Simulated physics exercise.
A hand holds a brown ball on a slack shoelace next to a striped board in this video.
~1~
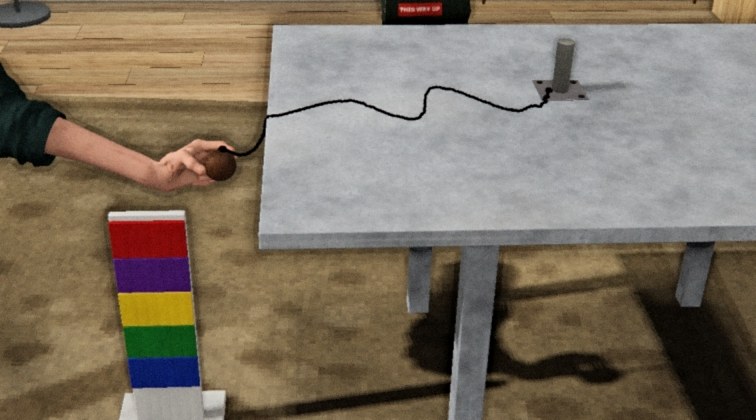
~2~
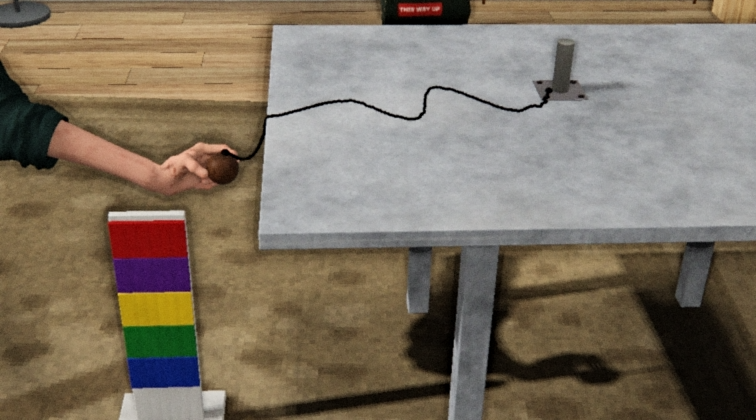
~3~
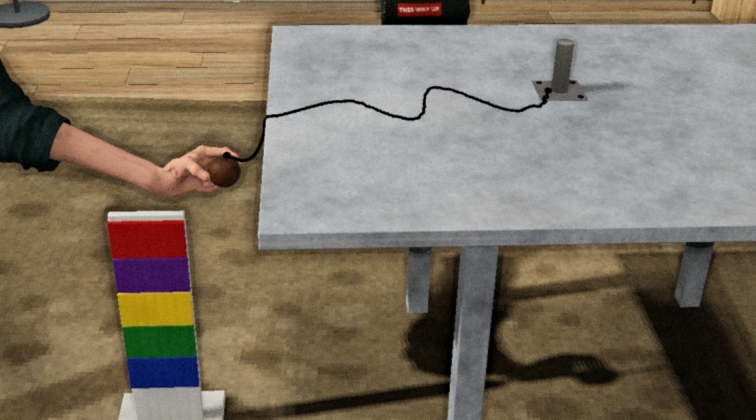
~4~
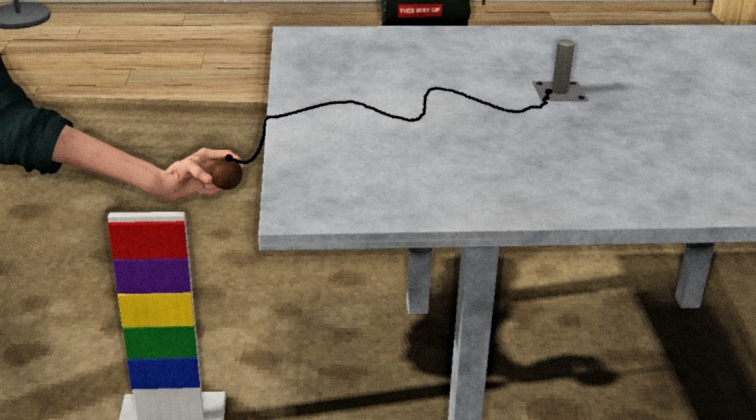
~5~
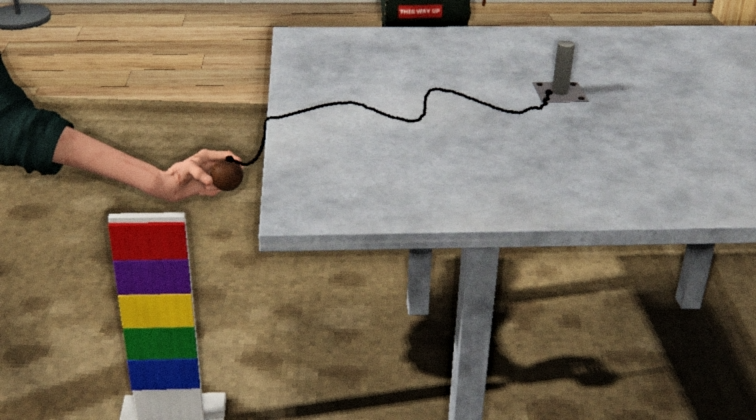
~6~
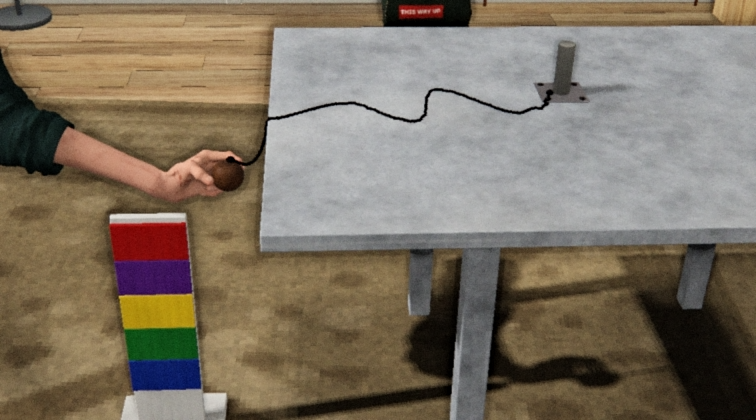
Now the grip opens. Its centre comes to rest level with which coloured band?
With the yellow one.
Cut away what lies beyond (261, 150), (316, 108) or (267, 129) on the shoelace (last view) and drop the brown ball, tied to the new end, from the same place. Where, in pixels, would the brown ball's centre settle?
In turn, (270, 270) for the first, (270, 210) for the second and (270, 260) for the third.
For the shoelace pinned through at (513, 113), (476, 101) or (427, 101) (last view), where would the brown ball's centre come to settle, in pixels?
In order of the tries: About (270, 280), about (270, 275), about (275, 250).
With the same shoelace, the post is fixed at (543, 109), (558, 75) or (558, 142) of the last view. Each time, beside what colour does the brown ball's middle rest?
Answer, in order: Green, yellow, green.
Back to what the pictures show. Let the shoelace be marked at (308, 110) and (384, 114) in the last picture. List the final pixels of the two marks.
Roughly at (271, 195), and the other roughly at (269, 117).
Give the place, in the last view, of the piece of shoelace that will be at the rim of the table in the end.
Near (384, 114).
Soon after, ball near (279, 301); level with yellow.
Then, ball near (273, 299); level with yellow.
At rest, ball near (275, 301); level with yellow. At yellow.
